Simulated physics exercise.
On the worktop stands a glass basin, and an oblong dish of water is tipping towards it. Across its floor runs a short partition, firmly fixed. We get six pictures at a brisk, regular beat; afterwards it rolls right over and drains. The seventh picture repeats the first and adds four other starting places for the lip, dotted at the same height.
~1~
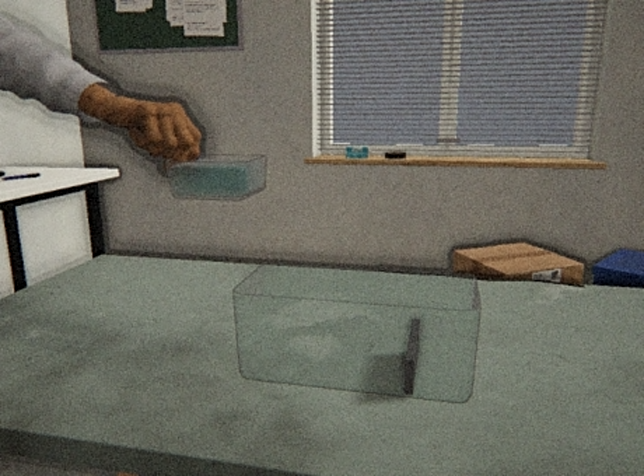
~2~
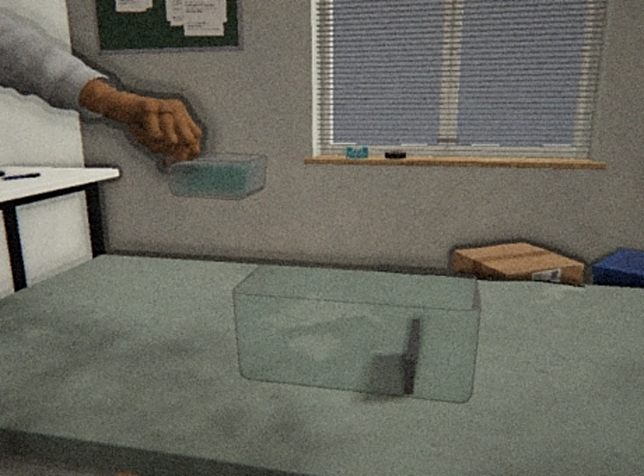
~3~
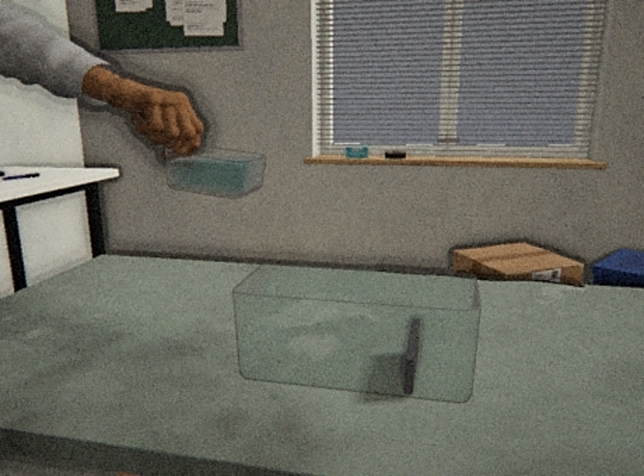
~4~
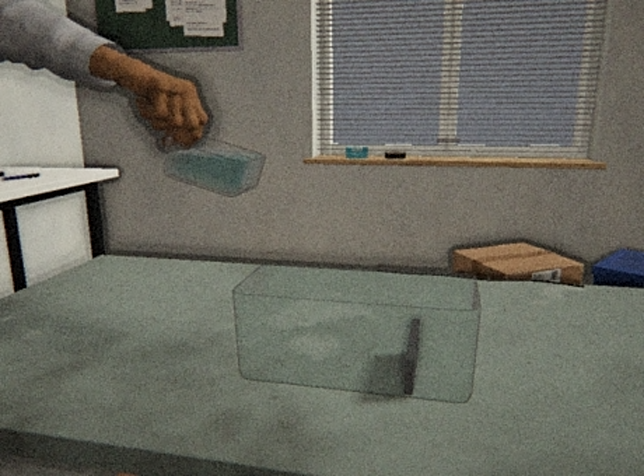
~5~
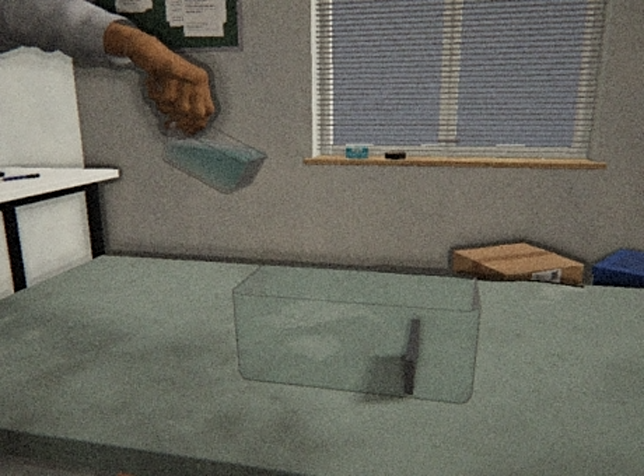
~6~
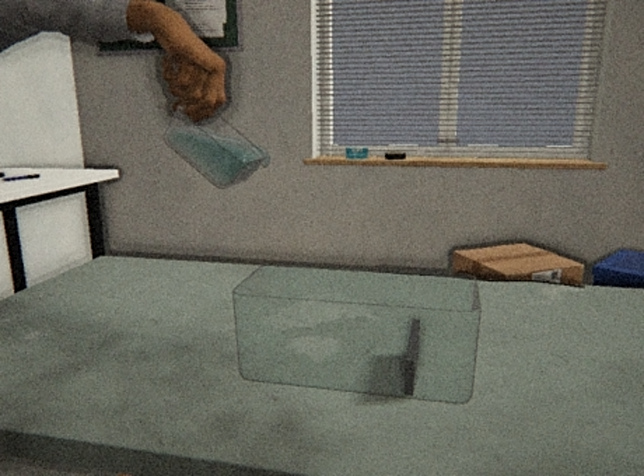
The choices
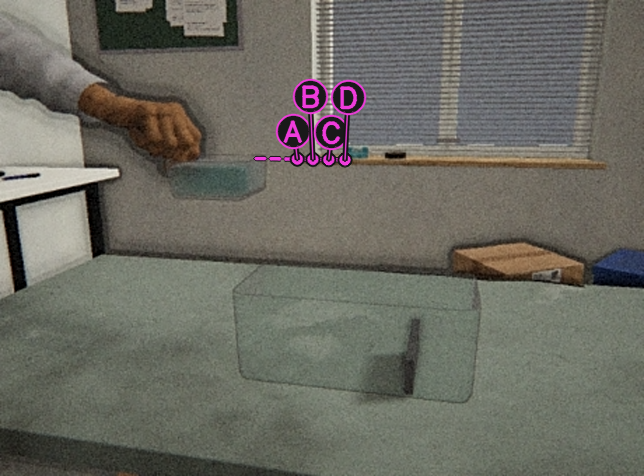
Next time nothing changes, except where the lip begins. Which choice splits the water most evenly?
C works best here.
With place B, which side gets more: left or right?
The left one.
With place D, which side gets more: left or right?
More ends on the right.
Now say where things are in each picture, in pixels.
Upright, lip at (256, 158); basin from (240, 375) to (472, 401); top of the wall at (413, 337); nothing has left yet, in the first frame.
Upright, lip at (256, 158); nothing has left yet, in the second frame.
Tipped about 7°, lip at (255, 158); nothing has left yet, in the third frame.
Tipped about 16°, lip at (255, 158); water is over the lip, down to (255, 158), in the fourth frame.
Tipped about 26°, lip at (255, 159); water is over the lip, down to (255, 159), in the fifth frame.
Tipped about 39°, lip at (255, 159); water is over the lip, down to (259, 167), in the sixth frame.
On the marked copy, A at (297, 159); B at (312, 159); C at (328, 159); D at (344, 159).
With A, about 90 % ends left of the wall and 5 % right of it; 5 % is lost outside.
With B, about 74 % ends left of the wall and 21 % right of it; 6 % is lost outside.
With C, about 45 % ends left of the wall and 44 % right of it; 11 % is lost outside.
With D, about 27 % ends left of the wall and 65 % right of it; 8 % is lost outside.
